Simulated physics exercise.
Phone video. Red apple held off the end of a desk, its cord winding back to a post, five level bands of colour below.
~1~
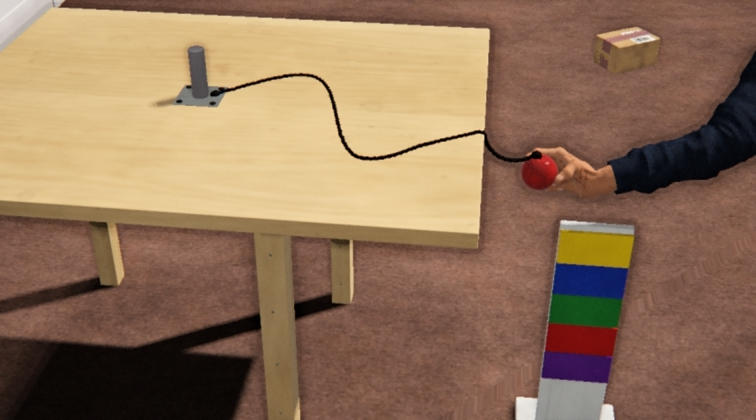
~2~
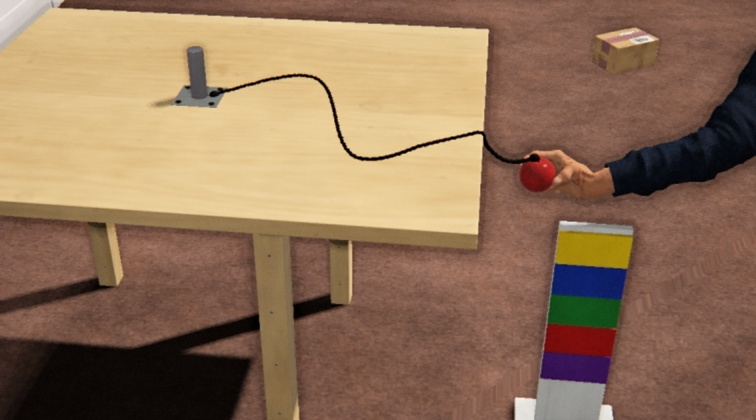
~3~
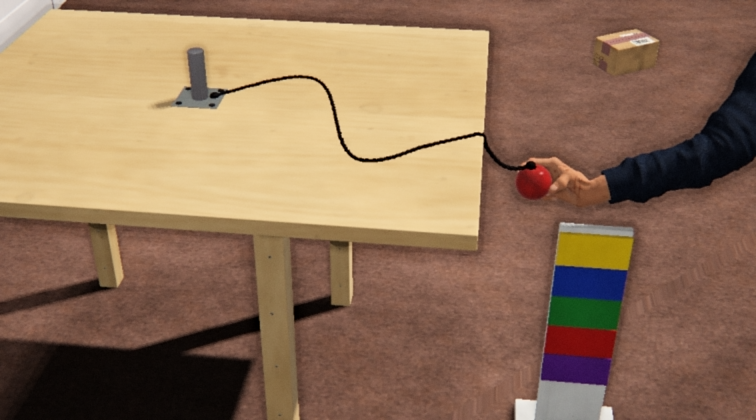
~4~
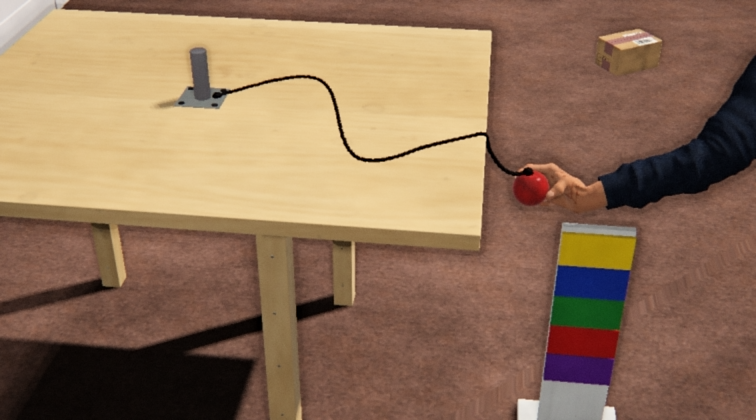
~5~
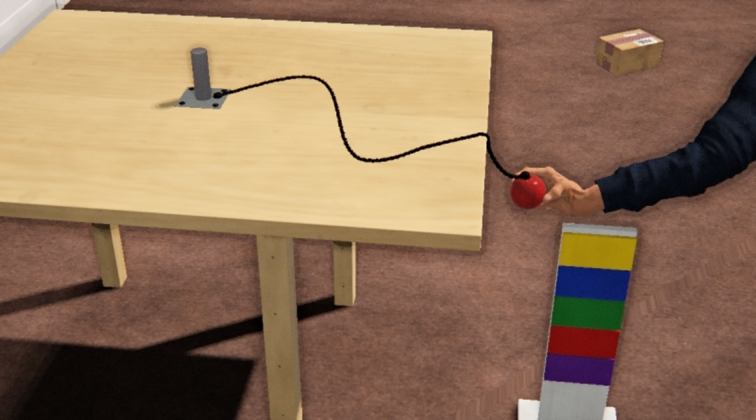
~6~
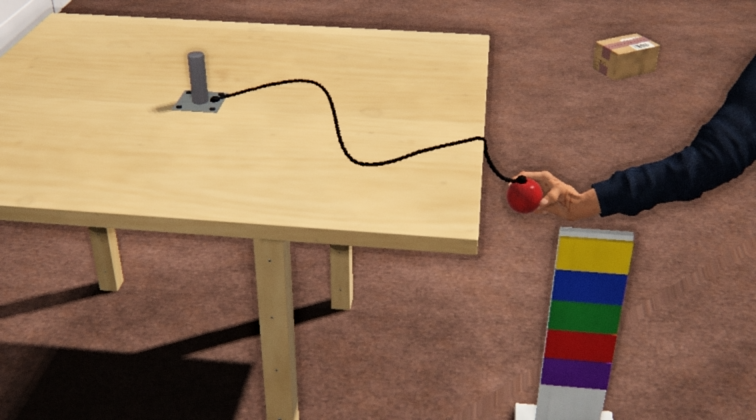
A hand held a red ball on a black cord just off the right end of a wooden table, above a board with coloured bands, and slowly lowered it slightly down and left.
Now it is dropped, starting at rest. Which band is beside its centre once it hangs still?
The red band.
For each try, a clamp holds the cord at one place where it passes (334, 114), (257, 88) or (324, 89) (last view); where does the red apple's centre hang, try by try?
Expect roughly (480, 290) for the first, (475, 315) for the second and (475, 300) for the third.
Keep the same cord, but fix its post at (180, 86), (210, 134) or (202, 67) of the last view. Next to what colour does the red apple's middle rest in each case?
Answer, in order: Green, purple, green.
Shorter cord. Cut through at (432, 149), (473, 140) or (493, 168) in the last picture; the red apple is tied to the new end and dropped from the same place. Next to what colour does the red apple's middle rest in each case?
Yellow; blue; green.
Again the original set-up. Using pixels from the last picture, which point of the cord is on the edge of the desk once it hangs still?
Around (347, 154).
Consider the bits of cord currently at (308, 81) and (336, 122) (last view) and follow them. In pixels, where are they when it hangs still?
They finish close to (318, 110) and close to (421, 117).
Soon after, apple near (506, 320); level with green.
After that, apple near (444, 309); level with red.
And then, apple near (482, 325); level with red.
In the end, apple near (468, 319); level with red. The cord holds its middle at red.
